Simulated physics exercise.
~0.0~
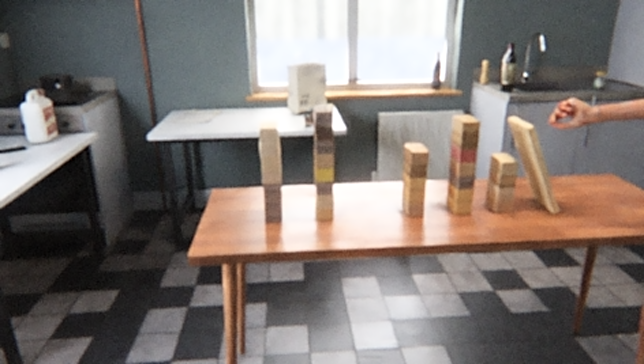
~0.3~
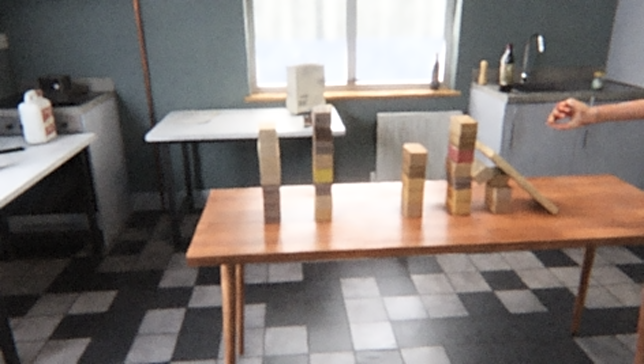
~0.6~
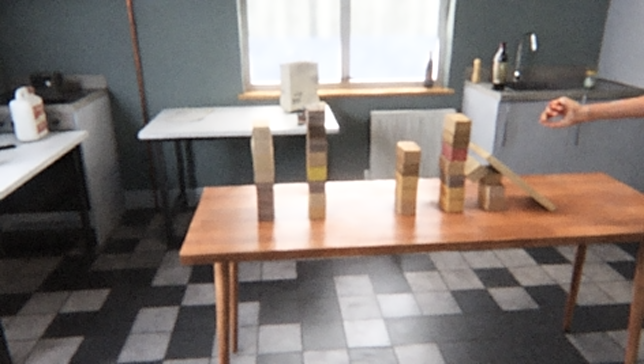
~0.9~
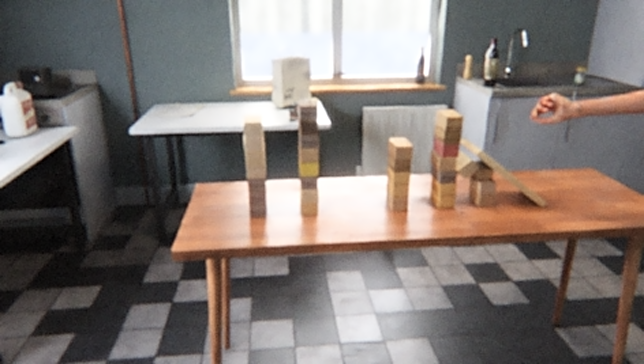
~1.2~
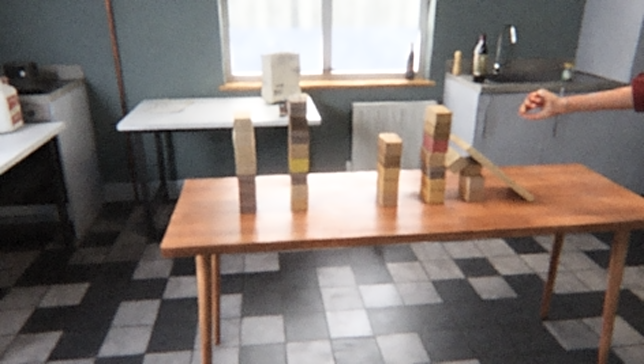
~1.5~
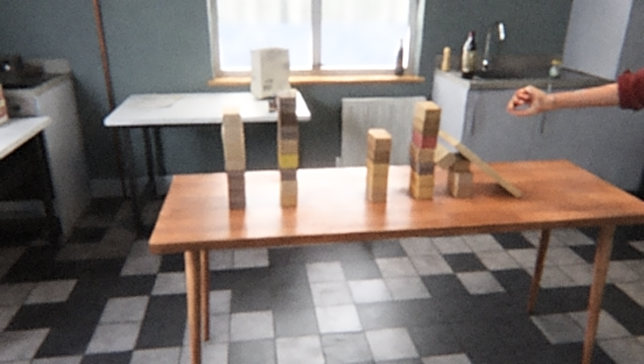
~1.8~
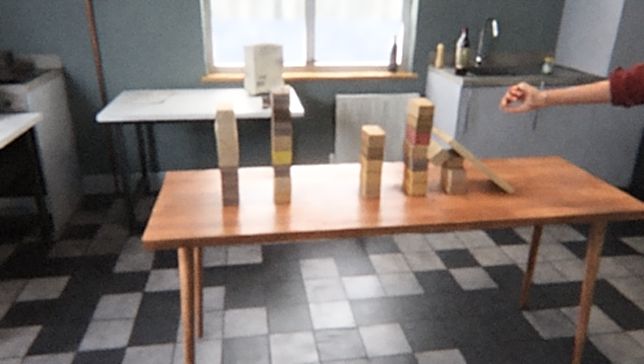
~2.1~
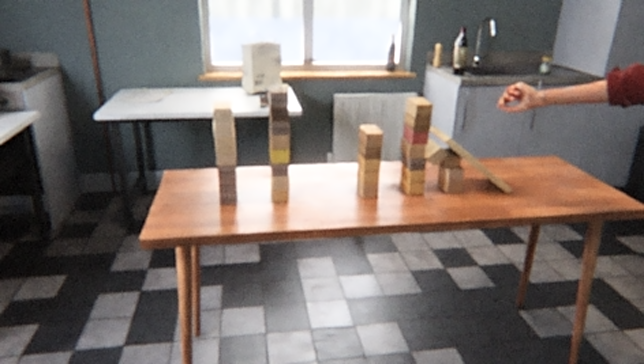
The video shows a hand beside a row of wooden block stacks on a table as a leaning board tips left onto the nearest short stack, tilting its top block. The board comes to rest propped there, while the other stacks, including the red and yellow blocks, stay standing.
